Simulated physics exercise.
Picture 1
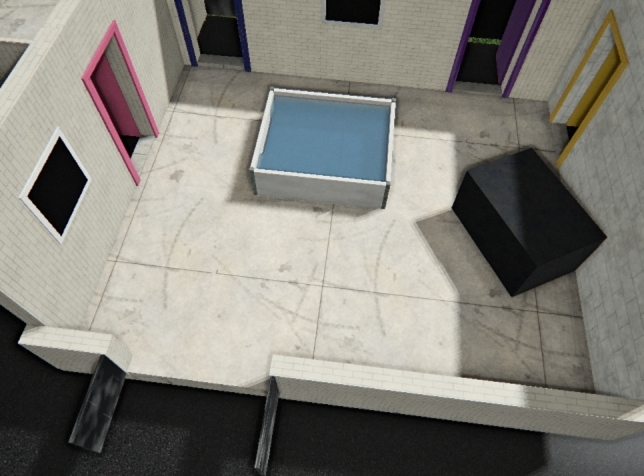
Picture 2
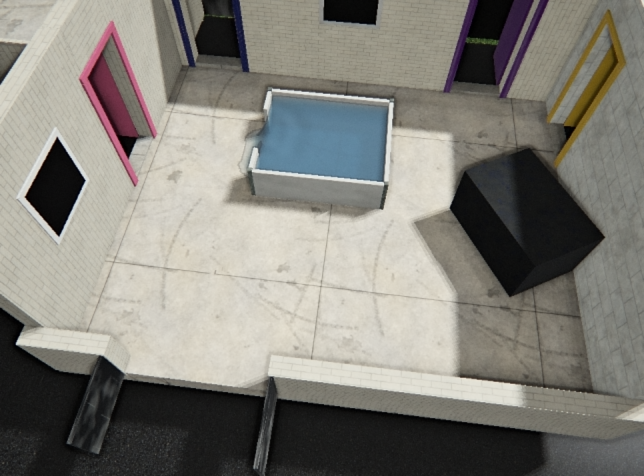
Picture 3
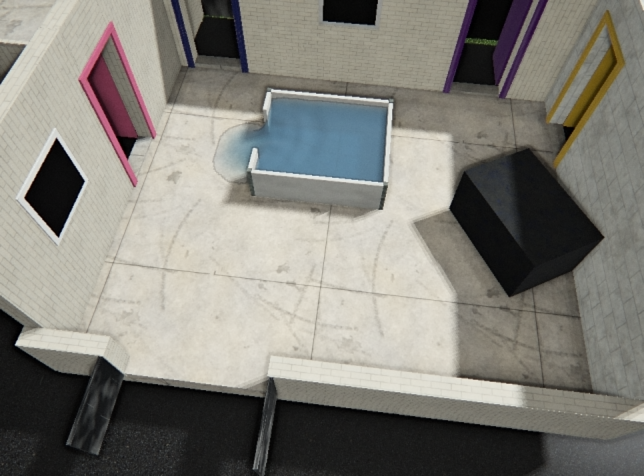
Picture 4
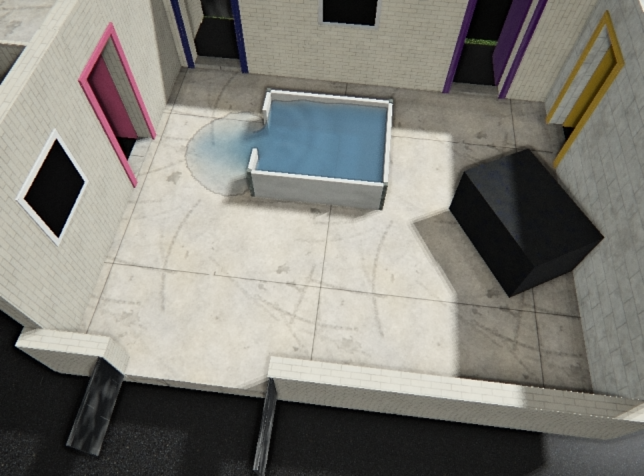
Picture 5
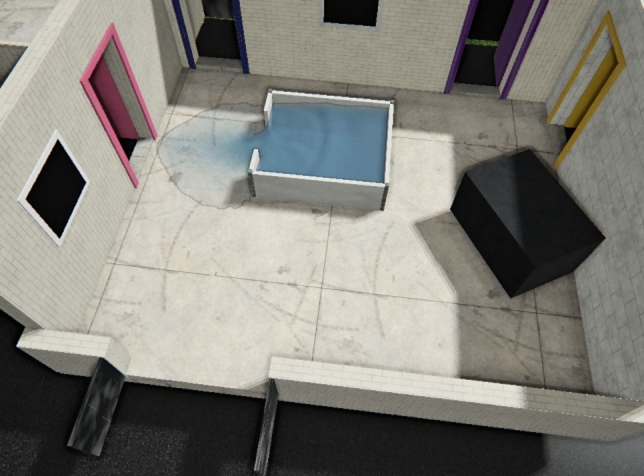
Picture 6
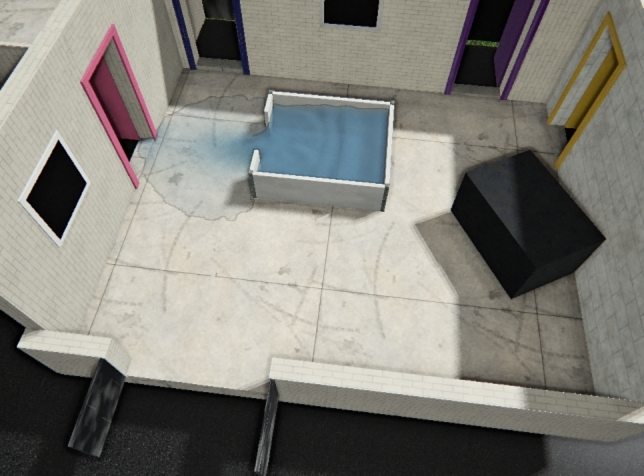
At first, a white-walled tank of still blue water stands in a pale walled court, with a dark box to its right. Then a gap opens in the tank's left side, and water pours out, fanning across the floor in a widening, thinning sheet towards the pink-framed doorway.
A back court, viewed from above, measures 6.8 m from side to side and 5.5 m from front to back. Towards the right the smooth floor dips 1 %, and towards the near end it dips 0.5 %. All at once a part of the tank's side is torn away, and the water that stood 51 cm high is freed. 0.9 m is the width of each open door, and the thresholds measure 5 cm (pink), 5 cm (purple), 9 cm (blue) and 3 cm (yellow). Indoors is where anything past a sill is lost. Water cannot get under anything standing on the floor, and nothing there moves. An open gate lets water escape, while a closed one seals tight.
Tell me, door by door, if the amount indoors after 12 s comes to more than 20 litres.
Pink door: Above the limit, purple door: Beneath the limit, blue door: Above the limit, yellow door: Above the limit.
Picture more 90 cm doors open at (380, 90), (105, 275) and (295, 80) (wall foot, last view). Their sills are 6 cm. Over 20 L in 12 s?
Taking them in order, the first gets too little, the second too little and the third too little.
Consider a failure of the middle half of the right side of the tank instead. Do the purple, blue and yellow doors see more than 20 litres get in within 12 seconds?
Door by door - purple: Out of bounds, blue: Within bounds, yellow: Out of bounds.
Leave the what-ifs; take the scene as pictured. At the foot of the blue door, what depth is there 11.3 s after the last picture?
The depth there is around 4.0 cm.
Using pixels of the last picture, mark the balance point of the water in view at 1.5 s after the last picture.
Its balance point sits around (276, 155).
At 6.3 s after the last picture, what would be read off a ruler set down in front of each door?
In cm: Pink 9, purple 3, blue 8, yellow 6.
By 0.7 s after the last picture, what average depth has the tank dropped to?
Roughly 38 centimetres.
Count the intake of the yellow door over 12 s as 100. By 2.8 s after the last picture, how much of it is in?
Fraction in by then: Around 0 per cent.
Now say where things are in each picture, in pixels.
In the first picture, the tank at (326, 137) is whole and still, 51 cm deep.
In the second picture, water pours out at (265, 145) and has run 0.5 m, to a hidden place; typically 7 cm deep outside, 51 cm at the tank's back.
In the third picture, the front is at (219, 165), 0.8 m from the gap at (264, 147); 0.7 m2 of floor is under water; 51 cm left at the back of the tank.
In the fourth picture, water pours out at (264, 148) and has run 1.2 m, to (191, 157); typically 6 cm deep outside, 51 cm at the tank's back.
In the fifth picture, the front is at (163, 148), 1.7 m from the gap at (265, 148); 2.3 m2 of floor is under water; 51 cm left at the back of the tank.
In the sixth picture, the front is at (143, 151), 2.0 m from the gap at (266, 149); 3.2 m2 of floor is under water; 51 cm left at the back of the tank.
Then, 0.7 s after the last picture water covers 15 % of the floor and is deepest (30 cm) near (260, 154); pink door 13 cm at the sill, 47 L in, purple door not reached, blue door not reached, yellow door not reached.
Then, 1.5 s after the last picture water covers 20 % of the floor and is deepest (26 cm) near (183, 71); pink door 17 cm at the sill, 126 L in, purple door not reached, blue door 14 cm at the sill, 4 L in, yellow door not reached.
Then, 2.8 s after the last picture water covers 35 % of the floor and is deepest (18 cm) near (260, 154); pink door 14 cm at the sill, 221 L in, purple door not reached, blue door 13 cm at the sill, 30 L in, yellow door not reached.
Then, 6.3 s after the last picture water covers 55 % of the floor and is deepest (11 cm) near (260, 154); pink door 9 cm at the sill, 314 L in, purple door 3 cm at the sill, 0 L in, blue door 8 cm at the sill, 46 L in, yellow door 6 cm at the sill, 3 L in.
Then, 11.3 s after the last picture water covers 75 % of the floor and is deepest (10 cm) near (566, 252); pink door 5 cm at the sill, 334 L in, purple door 2 cm at the sill, 0 L in, blue door 4 cm at the sill, 46 L in, yellow door 6 cm at the sill, 46 L in.
